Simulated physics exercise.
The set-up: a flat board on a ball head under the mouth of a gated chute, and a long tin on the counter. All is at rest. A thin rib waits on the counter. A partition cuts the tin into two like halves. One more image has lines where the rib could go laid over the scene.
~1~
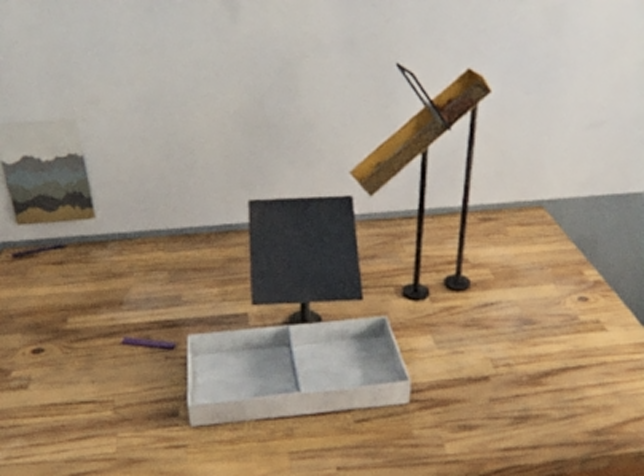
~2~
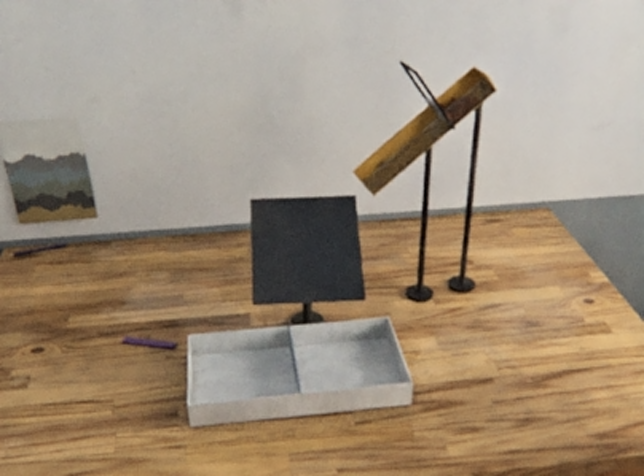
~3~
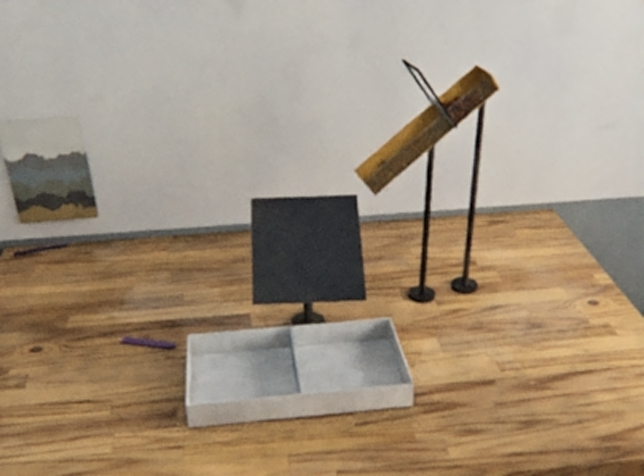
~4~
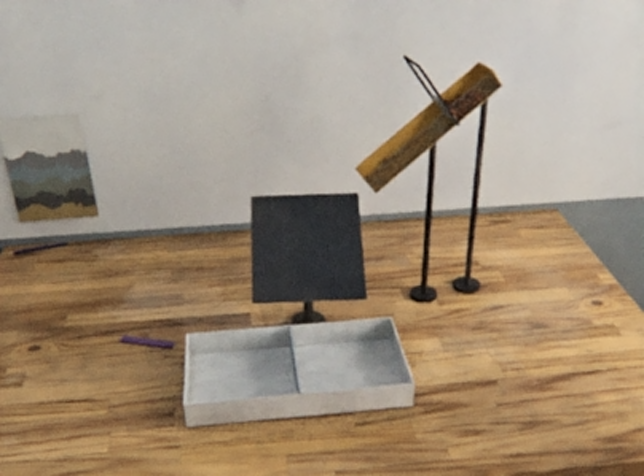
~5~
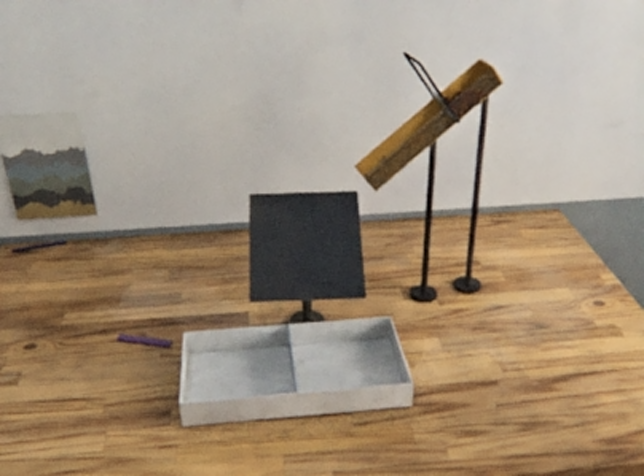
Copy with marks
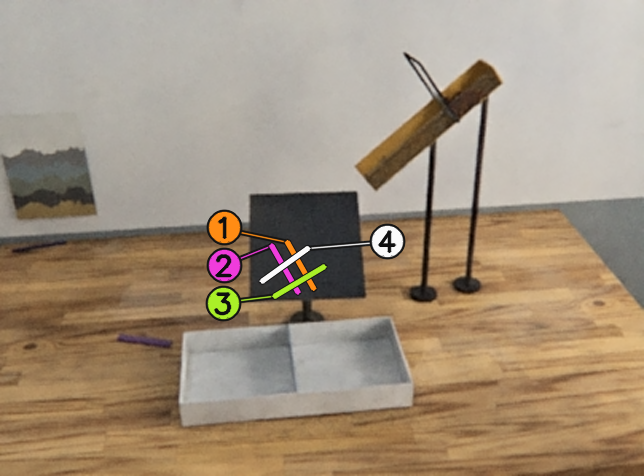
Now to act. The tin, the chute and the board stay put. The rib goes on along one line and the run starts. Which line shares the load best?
Best: 4.
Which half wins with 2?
The right half.
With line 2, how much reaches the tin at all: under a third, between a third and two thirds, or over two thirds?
Line 2 gives over two thirds.
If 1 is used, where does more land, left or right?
Right.
On the marked copy, line 1 from (287, 242) to (313, 288); line 2 from (271, 245) to (297, 292); line 3 from (323, 266) to (274, 296); line 4 from (307, 248) to (262, 281).
With 1, of what is caught, a small part in the left half, nearly all in the right.
With 2, of what is caught, a small part in the left half, nearly all in the right.
With 3, of what is caught, nearly all in the left half, a small part in the right.
With 4, of what is caught, about two thirds in the left half, about a third in the right.
